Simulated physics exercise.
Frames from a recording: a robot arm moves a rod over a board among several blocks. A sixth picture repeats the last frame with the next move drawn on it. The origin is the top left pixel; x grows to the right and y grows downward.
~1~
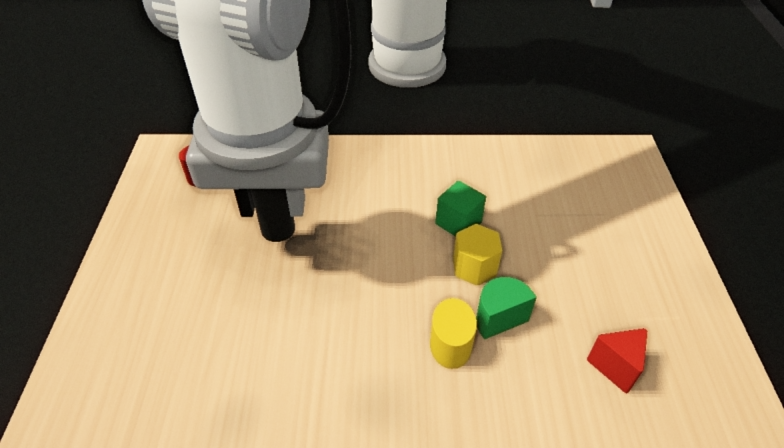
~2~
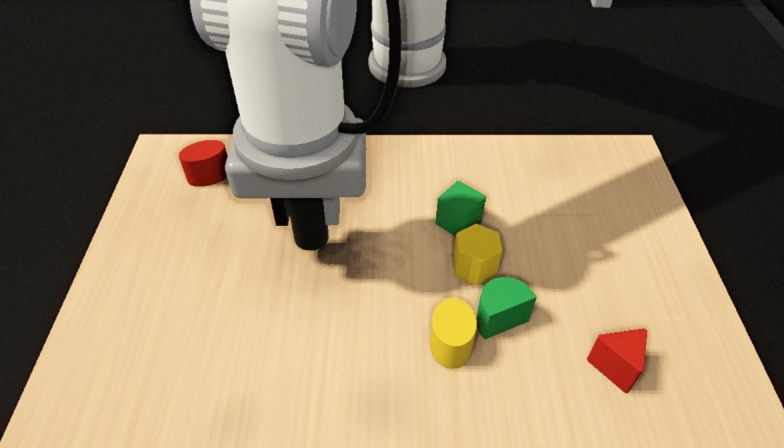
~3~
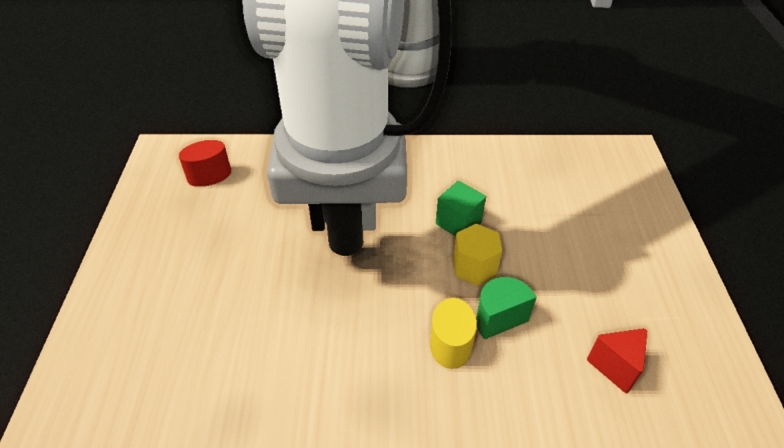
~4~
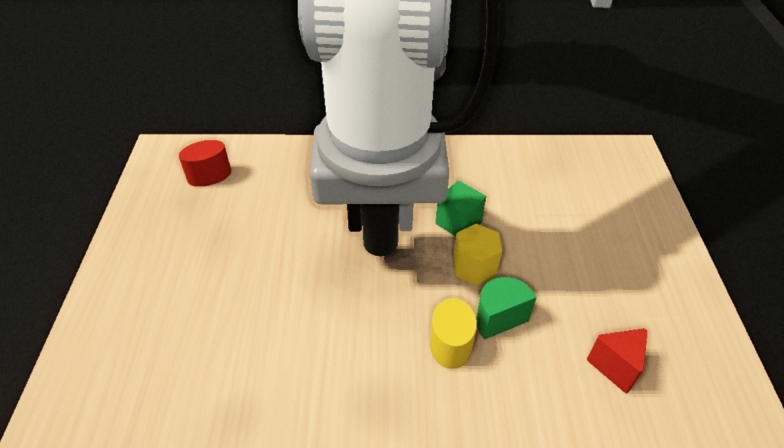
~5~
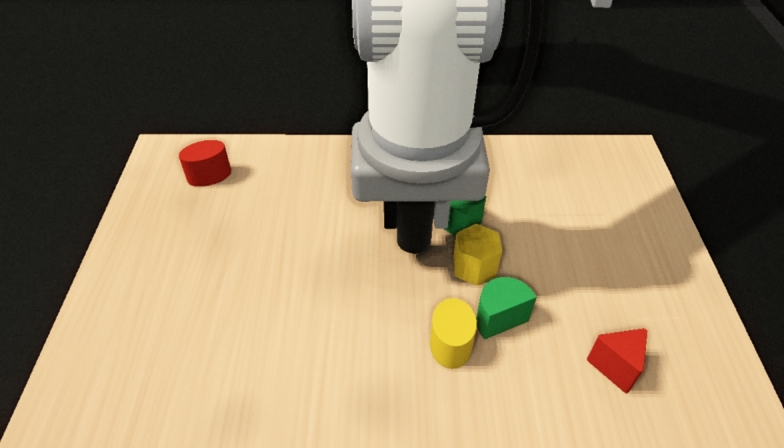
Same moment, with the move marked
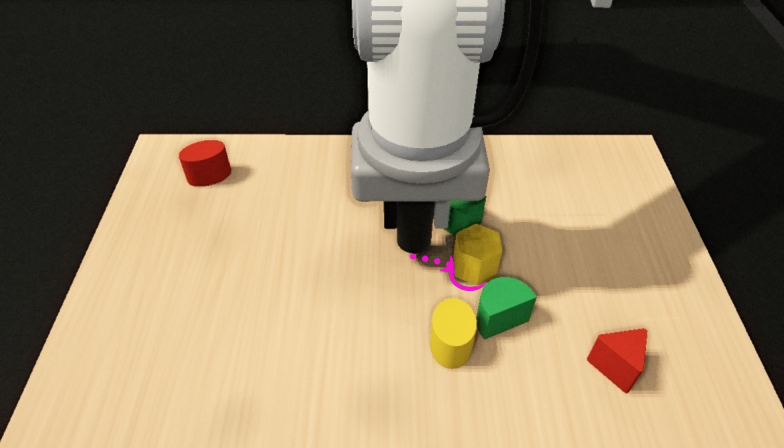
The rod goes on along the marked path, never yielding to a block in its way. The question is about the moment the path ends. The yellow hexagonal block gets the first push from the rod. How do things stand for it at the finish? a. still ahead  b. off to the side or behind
a
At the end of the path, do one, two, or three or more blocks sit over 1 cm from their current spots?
One block shifts.
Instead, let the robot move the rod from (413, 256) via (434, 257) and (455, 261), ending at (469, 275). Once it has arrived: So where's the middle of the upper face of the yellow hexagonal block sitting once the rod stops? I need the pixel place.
That would be at about pixel (515, 254).
The drawn path runs from (413, 256) over (442, 262) to (468, 275).
What follows on the original path. Halfway along, rod (445, 248); yellow hexagonal block (486, 243).
At the end, rod (471, 260); green four-sided block not moved; yellow hexagonal block (514, 251).
